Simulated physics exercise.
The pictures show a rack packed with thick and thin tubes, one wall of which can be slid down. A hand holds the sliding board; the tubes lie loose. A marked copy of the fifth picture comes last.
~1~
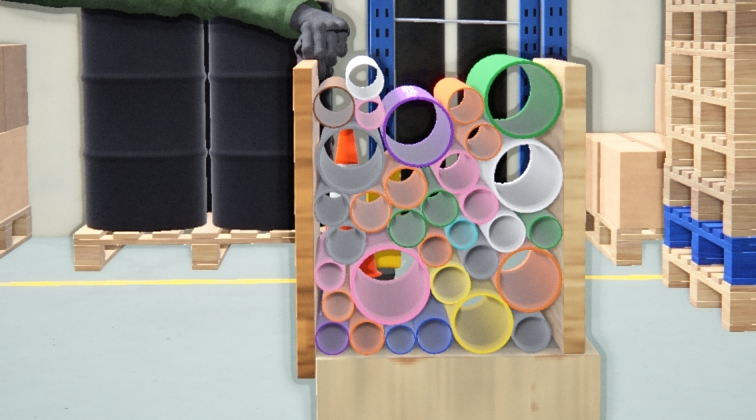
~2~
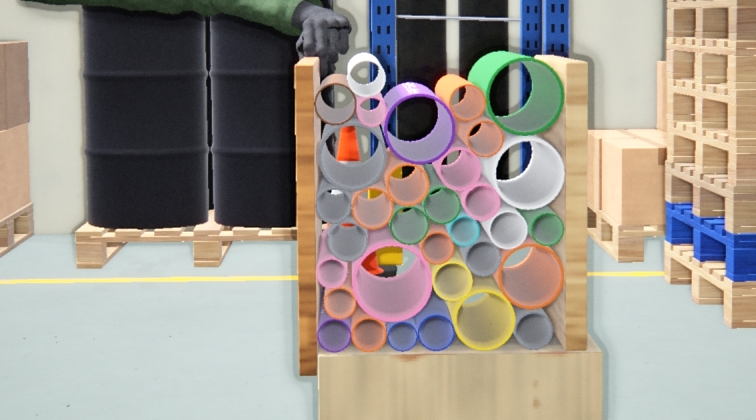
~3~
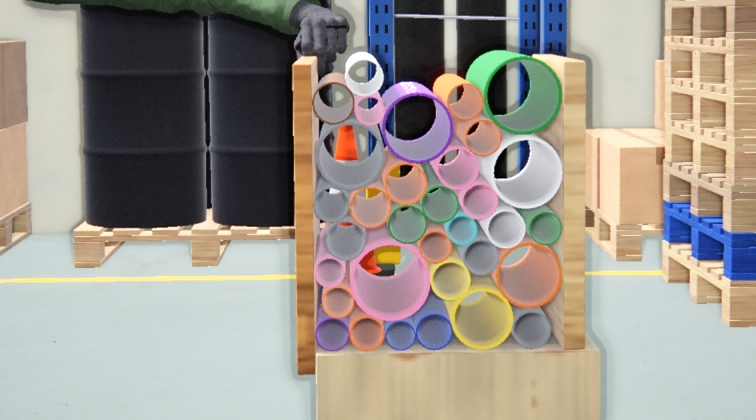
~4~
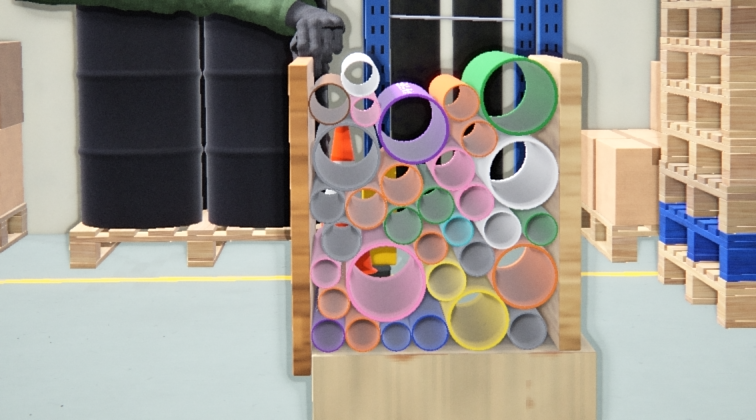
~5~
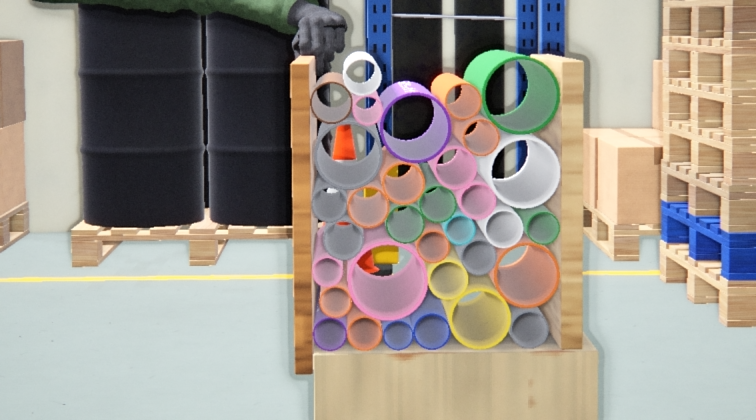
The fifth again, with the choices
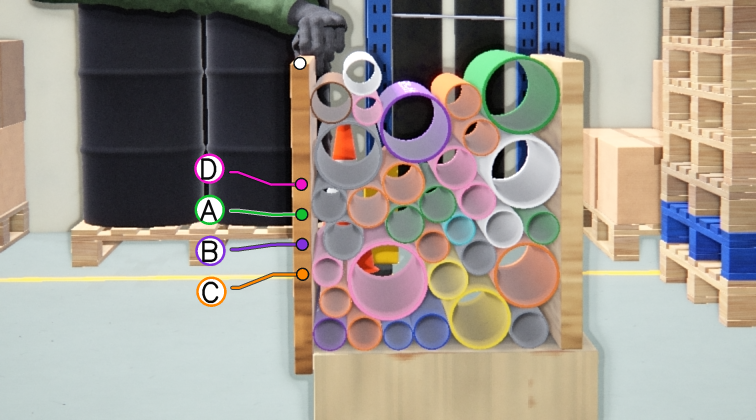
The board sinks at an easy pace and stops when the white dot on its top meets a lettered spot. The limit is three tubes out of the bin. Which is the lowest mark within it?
Lower it to A and no more.
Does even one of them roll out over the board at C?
Yes, at C.
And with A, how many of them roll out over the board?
At A the number is two.
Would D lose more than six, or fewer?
It loses fewer than six.
On the marked copy, A at (302, 215); B at (302, 244); C at (303, 274); D at (302, 184); the white dot at (300, 63).
Following A. Soon after the start, top of the board (310, 131).
Later, top of the board (311, 207).
In the end, top of the board (311, 214), two out over the board.
As for the rest, B more than three out over the board; C more than three out over the board; D two out over the board.
